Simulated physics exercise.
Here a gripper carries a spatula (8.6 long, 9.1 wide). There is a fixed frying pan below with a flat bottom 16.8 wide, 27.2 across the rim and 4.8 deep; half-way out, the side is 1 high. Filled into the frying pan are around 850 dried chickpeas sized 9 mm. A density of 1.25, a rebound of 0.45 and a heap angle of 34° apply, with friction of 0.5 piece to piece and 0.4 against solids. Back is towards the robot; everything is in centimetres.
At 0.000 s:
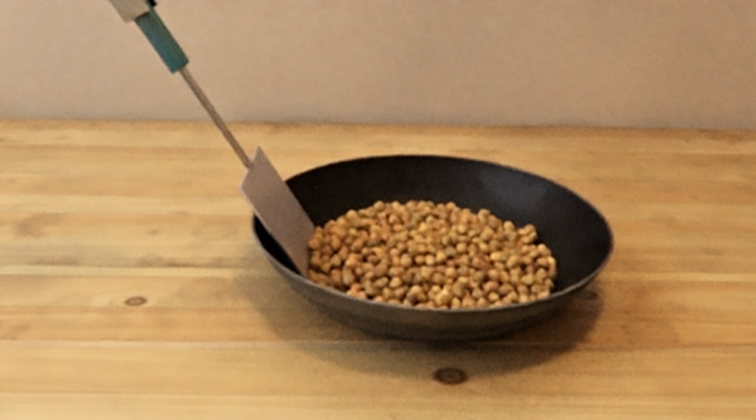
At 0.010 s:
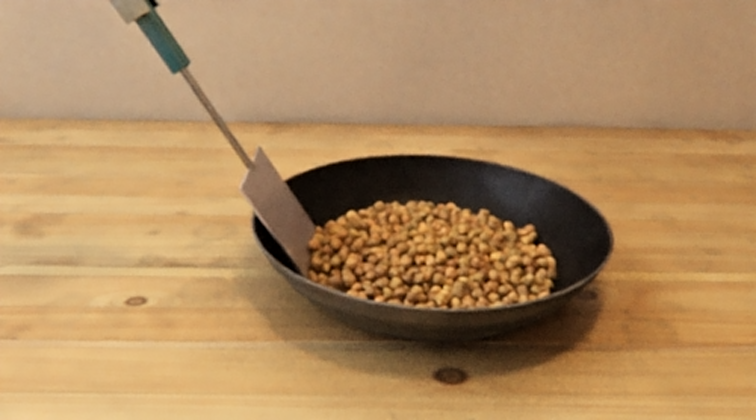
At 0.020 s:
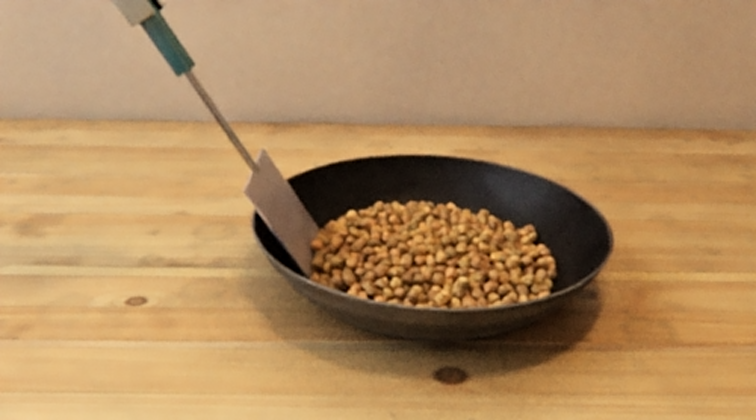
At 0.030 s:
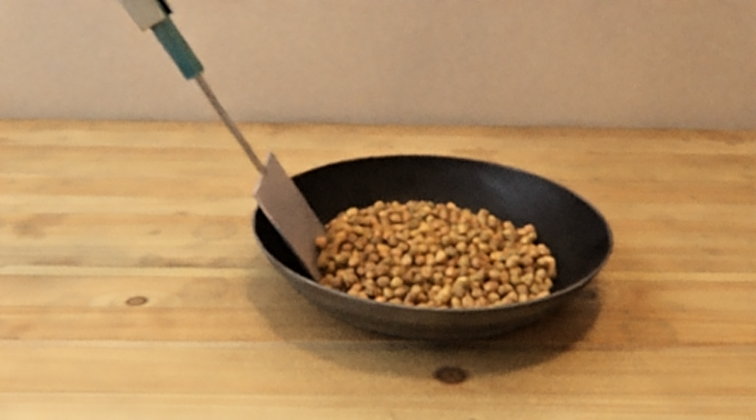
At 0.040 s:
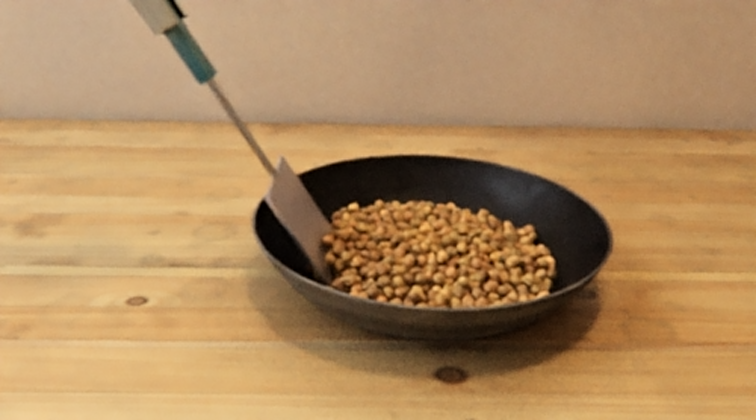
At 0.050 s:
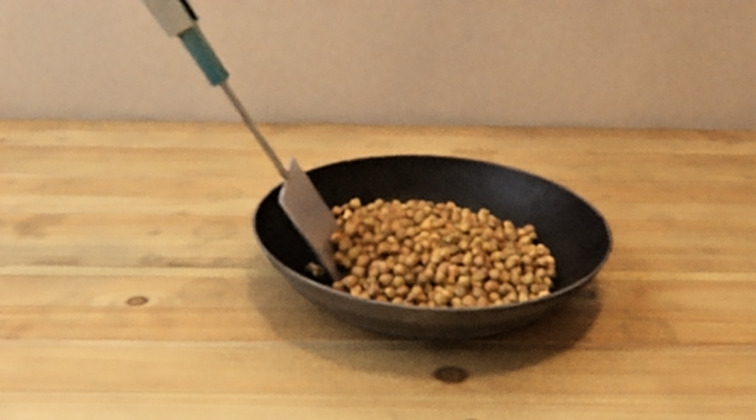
A spatula slides slowly right through the chickpeas in a black pan, nudging them slightly.
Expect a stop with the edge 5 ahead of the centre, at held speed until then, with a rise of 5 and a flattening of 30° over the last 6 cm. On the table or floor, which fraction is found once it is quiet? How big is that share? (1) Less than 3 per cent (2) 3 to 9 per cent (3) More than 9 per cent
3 to 9 per cent (2).
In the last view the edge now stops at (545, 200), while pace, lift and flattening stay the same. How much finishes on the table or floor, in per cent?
Estimate: Approx. 15 %.
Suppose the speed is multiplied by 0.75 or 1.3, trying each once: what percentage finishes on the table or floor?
Roughly 0 per cent on the first try and 15 per cent on the second.
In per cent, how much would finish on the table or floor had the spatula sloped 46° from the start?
In that case some 5 per cent.
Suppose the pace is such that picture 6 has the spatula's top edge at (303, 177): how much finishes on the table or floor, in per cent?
Near 15 in a hundred.
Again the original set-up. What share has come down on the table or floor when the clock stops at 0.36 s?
I'd say close to 6 in a hundred.
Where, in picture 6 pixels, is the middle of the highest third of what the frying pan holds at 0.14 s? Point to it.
(458, 235).
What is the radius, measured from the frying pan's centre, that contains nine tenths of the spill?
That distance is around 55 cm.
After 0.09 s, sloping 59°, highest piece 9 above the table; 850 in the frying pan, 1 on the blade or in flight.
After 0.14 s, sloping 48°, highest piece 14 above the table; 850 in the frying pan, 1 on the blade or in flight.
After 0.36 s, sloping 29°, highest piece 10 above the table; 799 in the frying pan, 46 on the table or floor, 6 on the blade or in flight.
After 1.41 s, sloping 29°, highest piece 5 above the table; 799 in the frying pan, 52 on the table or floor.
In the end, 799 in the frying pan, 52 on the table or floor. That is 6 % on the table or floor.
